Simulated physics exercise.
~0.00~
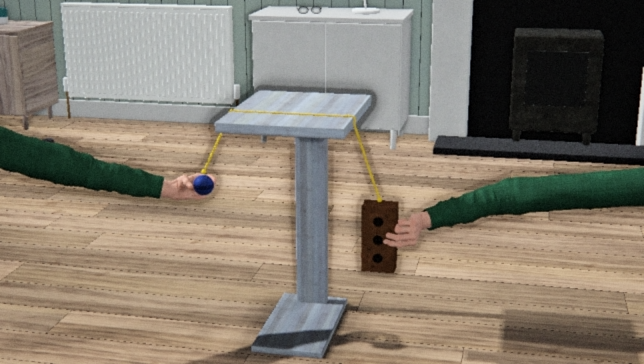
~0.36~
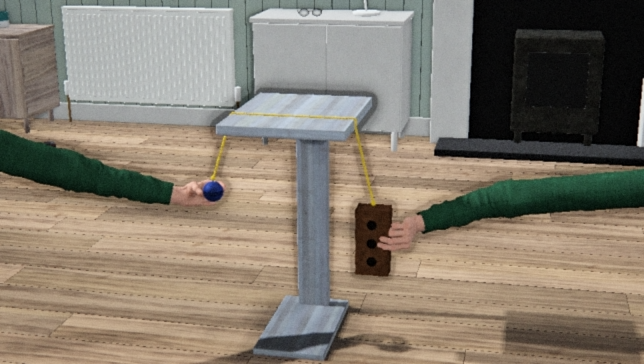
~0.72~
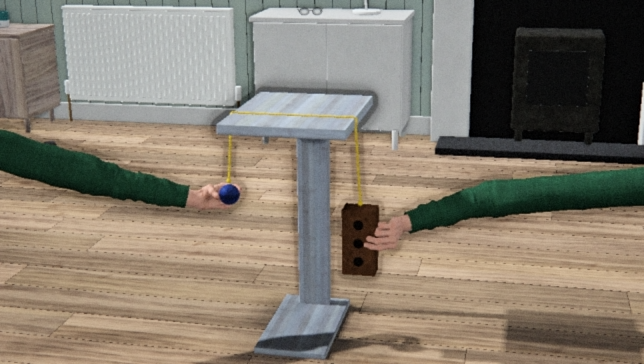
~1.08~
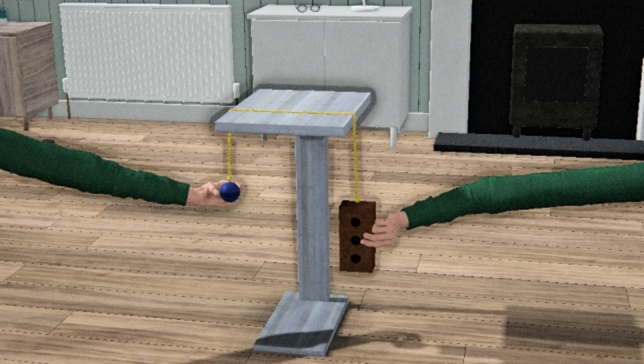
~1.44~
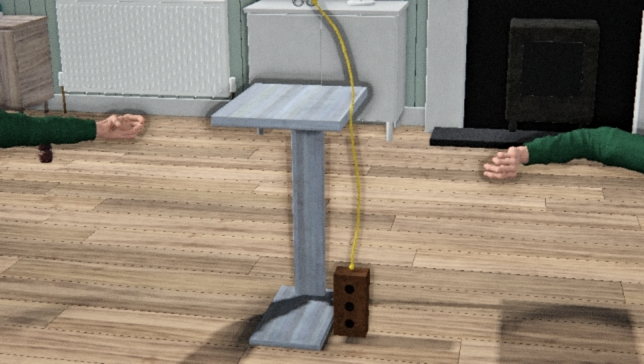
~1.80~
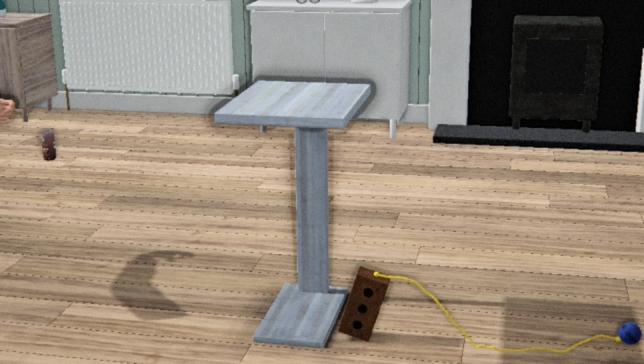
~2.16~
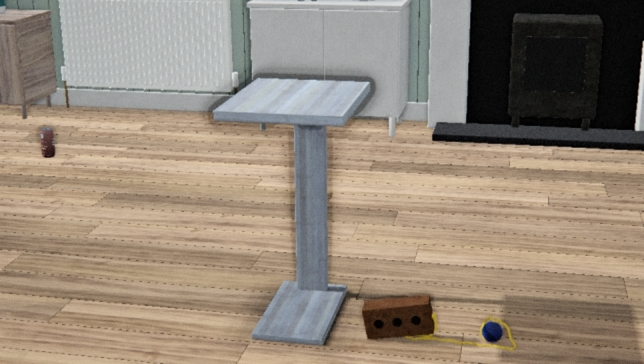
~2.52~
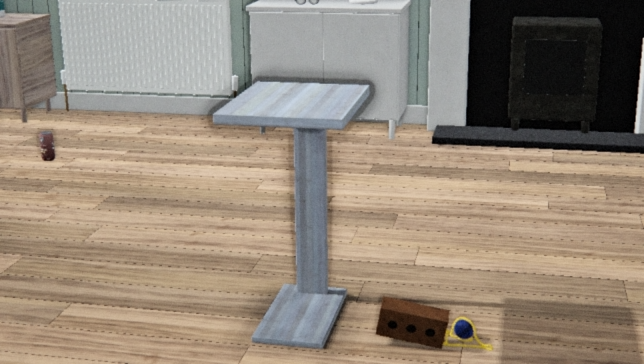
In a room with a pale wooden floor, a white radiator and a dark fireplace, a slightly swaying camera looks a little down on a grey side table. A yellow string lies across its top, with a blue ball hanging on the left and a brown brick on the right, each held by a green-sleeved hand. The hands bring both loads inward beneath the table edges, then let go and draw back. The brick drops to the floor, pulling the string off rightwards. The brick tips over as the ball swings out right, and both end resting close together on the floor.
